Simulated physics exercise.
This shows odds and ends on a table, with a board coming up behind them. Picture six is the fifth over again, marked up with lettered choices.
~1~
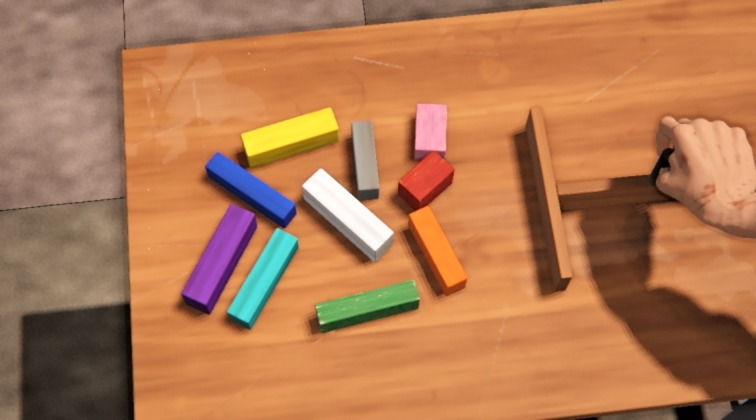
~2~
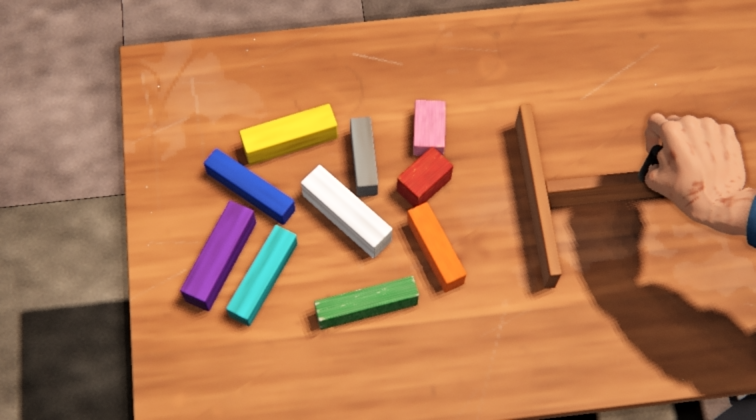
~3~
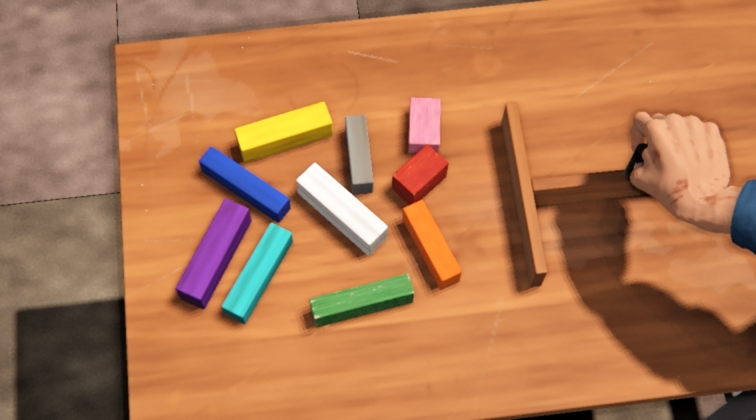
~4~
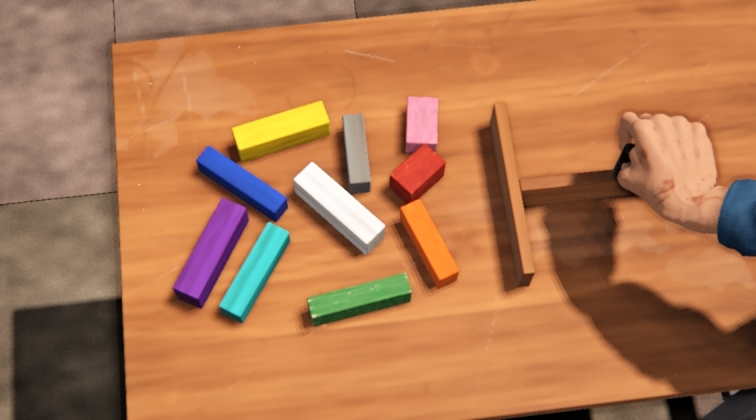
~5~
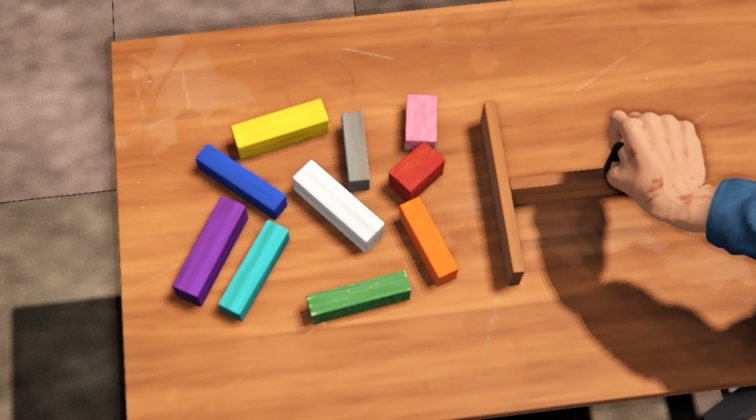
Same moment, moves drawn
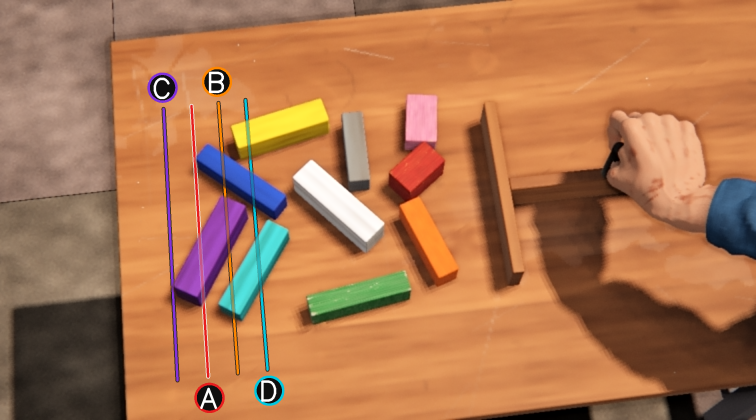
A hand wearing a dark wristband slides a brown wooden T-shaped board slowly leftward over a wooden table, seen from above, with grey paving beyond its edge. Ten coloured blocks lie left of the board: yellow, blue, purple and turquoise farthest left, white and grey centrally, green below, and pink, red and orange nearest it. The board's gap to the unmoving blocks narrows, while the view drifts slightly.
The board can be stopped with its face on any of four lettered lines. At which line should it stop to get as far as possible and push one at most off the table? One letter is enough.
Line B.
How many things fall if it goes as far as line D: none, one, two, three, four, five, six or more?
In all, none.
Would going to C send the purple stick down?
Yes.
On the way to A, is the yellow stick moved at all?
Yes.
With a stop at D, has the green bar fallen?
No.
On the marked copy, A at (199, 235); B at (228, 232); C at (170, 238); D at (256, 228).
Taking B. A third of the way, board (405, 195); green bar (338, 303); pink block (373, 129).
Two thirds of the way, board (306, 206); blue stick (172, 189); purple stick (181, 268).
When it is over, board (229, 215); blue stick (110, 206); yellow stick (122, 127); none fallen.
As for the rest, A drops three; C drops five; D is within the limit but short.
